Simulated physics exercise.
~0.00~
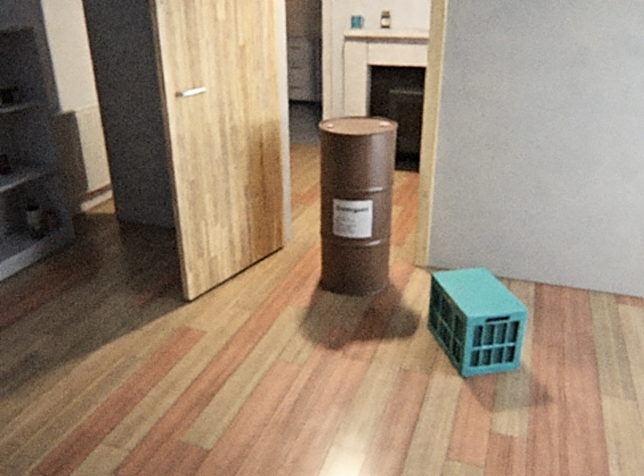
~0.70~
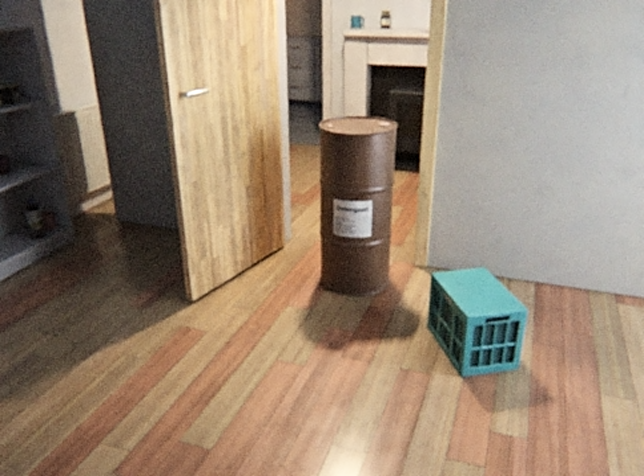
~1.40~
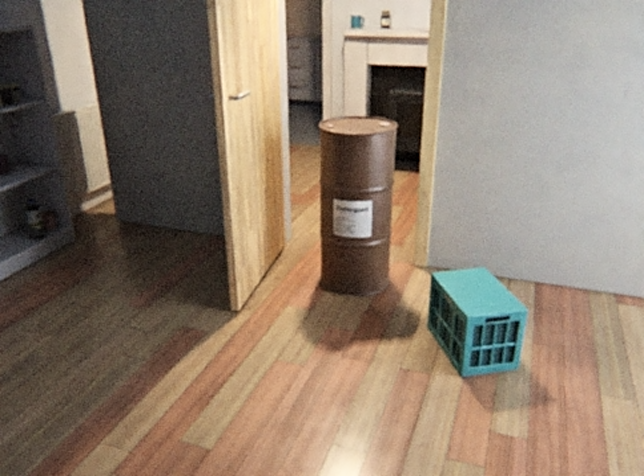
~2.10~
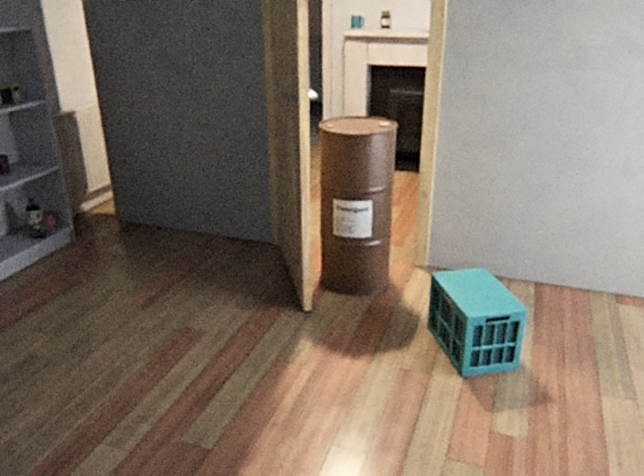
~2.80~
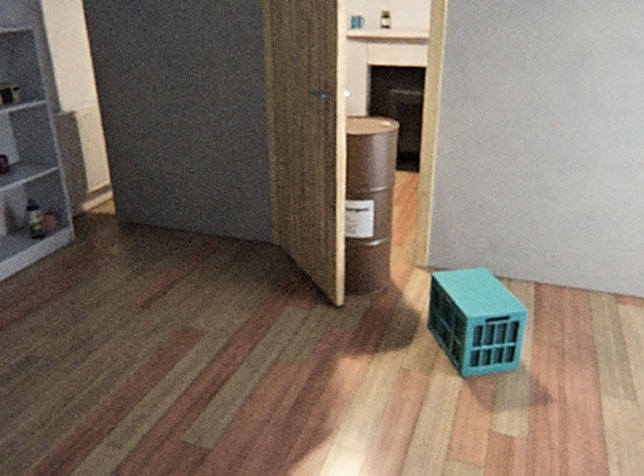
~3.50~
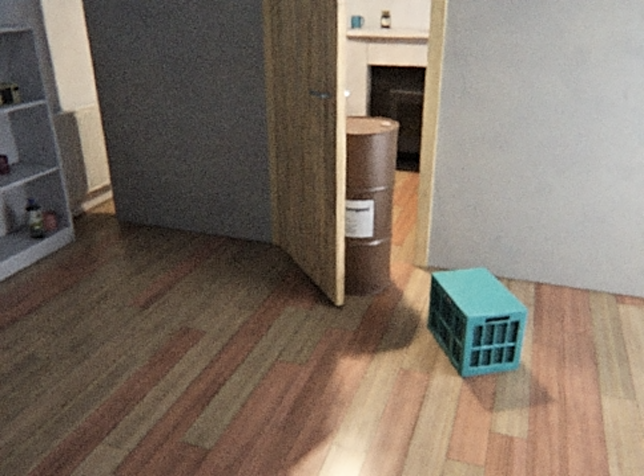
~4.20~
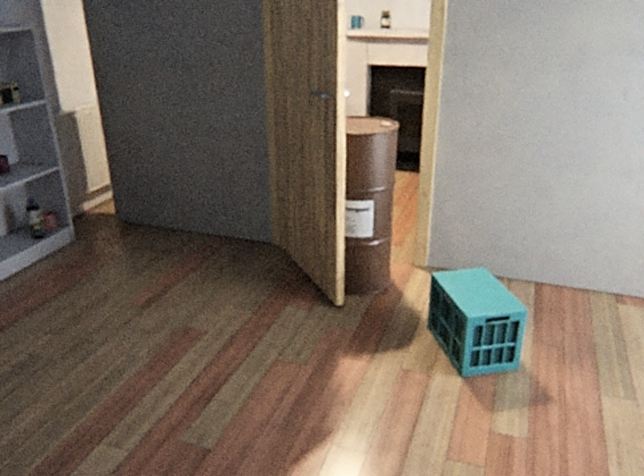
Wooden door swinging from wide open towards its frame and stopping partly open against a brown drum, turquoise crate sitting nearby.
